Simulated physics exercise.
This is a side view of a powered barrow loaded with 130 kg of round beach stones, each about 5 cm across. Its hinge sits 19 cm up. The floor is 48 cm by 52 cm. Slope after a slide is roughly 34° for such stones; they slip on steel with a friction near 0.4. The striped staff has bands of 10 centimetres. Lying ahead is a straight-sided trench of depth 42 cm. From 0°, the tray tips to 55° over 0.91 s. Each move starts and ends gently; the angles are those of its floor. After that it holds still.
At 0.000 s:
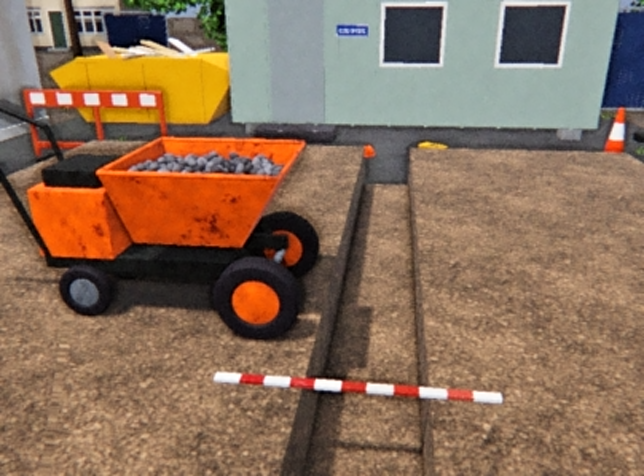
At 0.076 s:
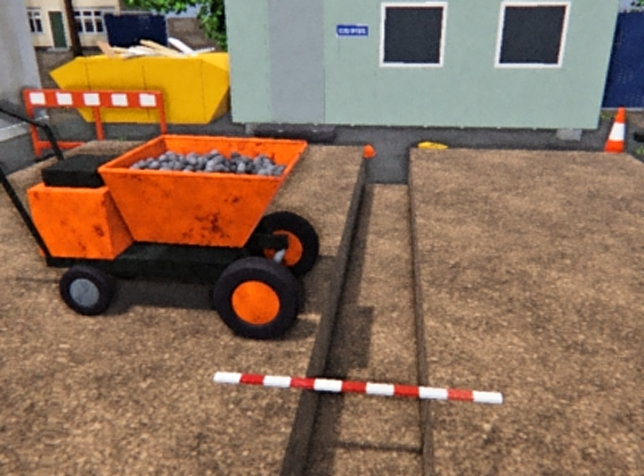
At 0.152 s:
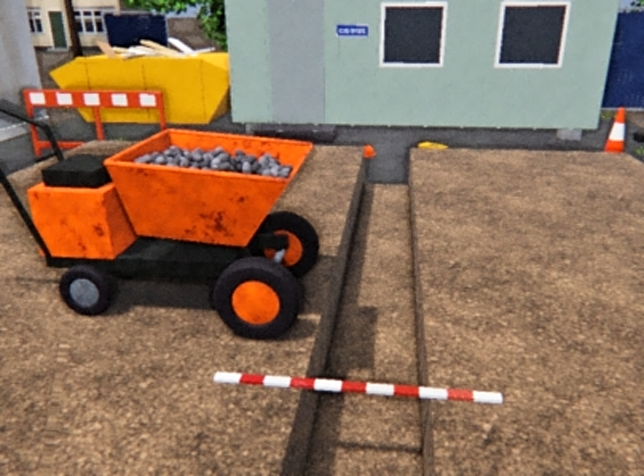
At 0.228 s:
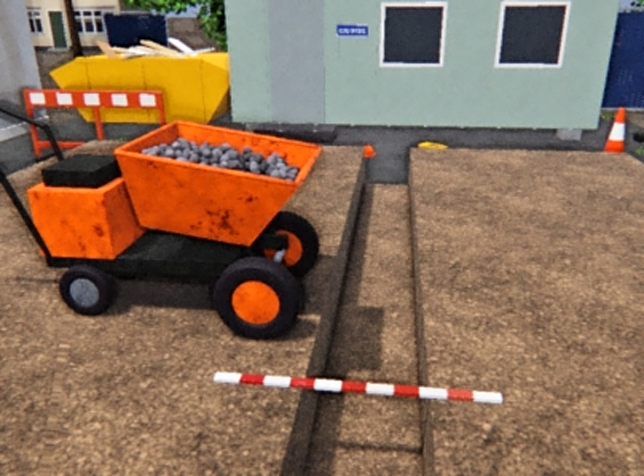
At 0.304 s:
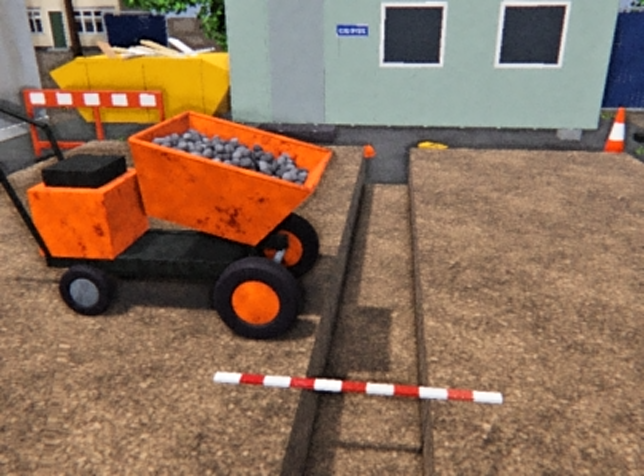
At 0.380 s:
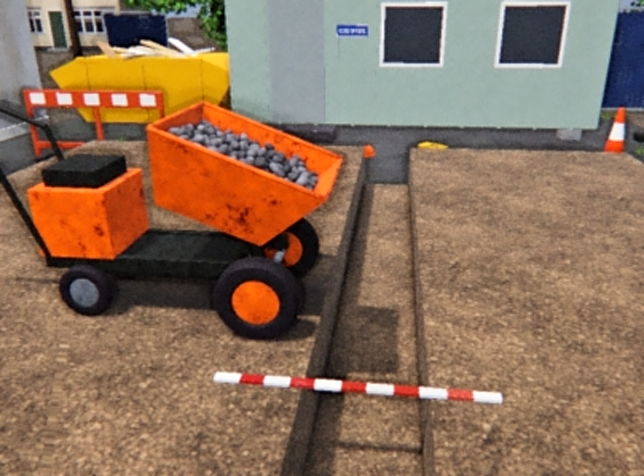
An orange powered barrow loaded with rounded grey stones stands at left on brown ground, seen from the side and slightly above by a still camera. A straight-sided trench lies to its right with a red-and-white striped staff across it, before a pale green building, a yellow skip and a barrier. The tray tilts steadily toward the trench, its rear rising while the wheels stay put.
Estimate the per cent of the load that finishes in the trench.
Roughly 22 percent.
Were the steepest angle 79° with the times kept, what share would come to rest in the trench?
In that case around 40 percent.
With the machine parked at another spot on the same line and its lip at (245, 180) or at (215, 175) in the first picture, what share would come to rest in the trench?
Around 35% for the first place and 40% for the second.
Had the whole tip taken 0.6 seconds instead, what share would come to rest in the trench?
15 per cent.
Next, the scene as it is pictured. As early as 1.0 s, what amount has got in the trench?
By then, around 5 percent.
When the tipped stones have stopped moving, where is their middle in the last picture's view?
Around (415, 376).
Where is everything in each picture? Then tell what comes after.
In the first picture, lip at (278, 179), floor tilted 0°, highest stones at (209, 161).
In the second picture, lip at (280, 179), floor tilted 1°, highest stones at (202, 160); the stones move at 0.2 m/s on average.
In the third picture, lip at (288, 181), floor tilted 4°, highest stones at (194, 156); the stones move at 0.4 m/s on average.
In the fourth picture, lip at (298, 185), floor tilted 9°, highest stones at (184, 148); the stones move at 0.6 m/s on average.
In the fifth picture, lip at (312, 191), floor tilted 14°, highest stones at (189, 139); the stones move at 0.7 m/s on average.
In the sixth picture, lip at (326, 199), floor tilted 21°, highest stones at (200, 130); the stones move at 0.8 m/s on average.
After 0.7 s the floor is at 46°; 100 % in the tray; the foremost stones are at (350, 218).
After 1.0 s the floor is at 55°; 94 % in the tray, 6 % in the trench; the foremost stones are at (429, 277).
After 1.4 s the floor is at 55°; 70 % in the tray, 12 % in the trench, 18 % past the trench; the foremost stones are at (513, 311).
After 3.3 s the floor is at 55°; 57 % in the tray, 22 % in the trench, 20 % past the trench; the foremost stones are at (621, 308).
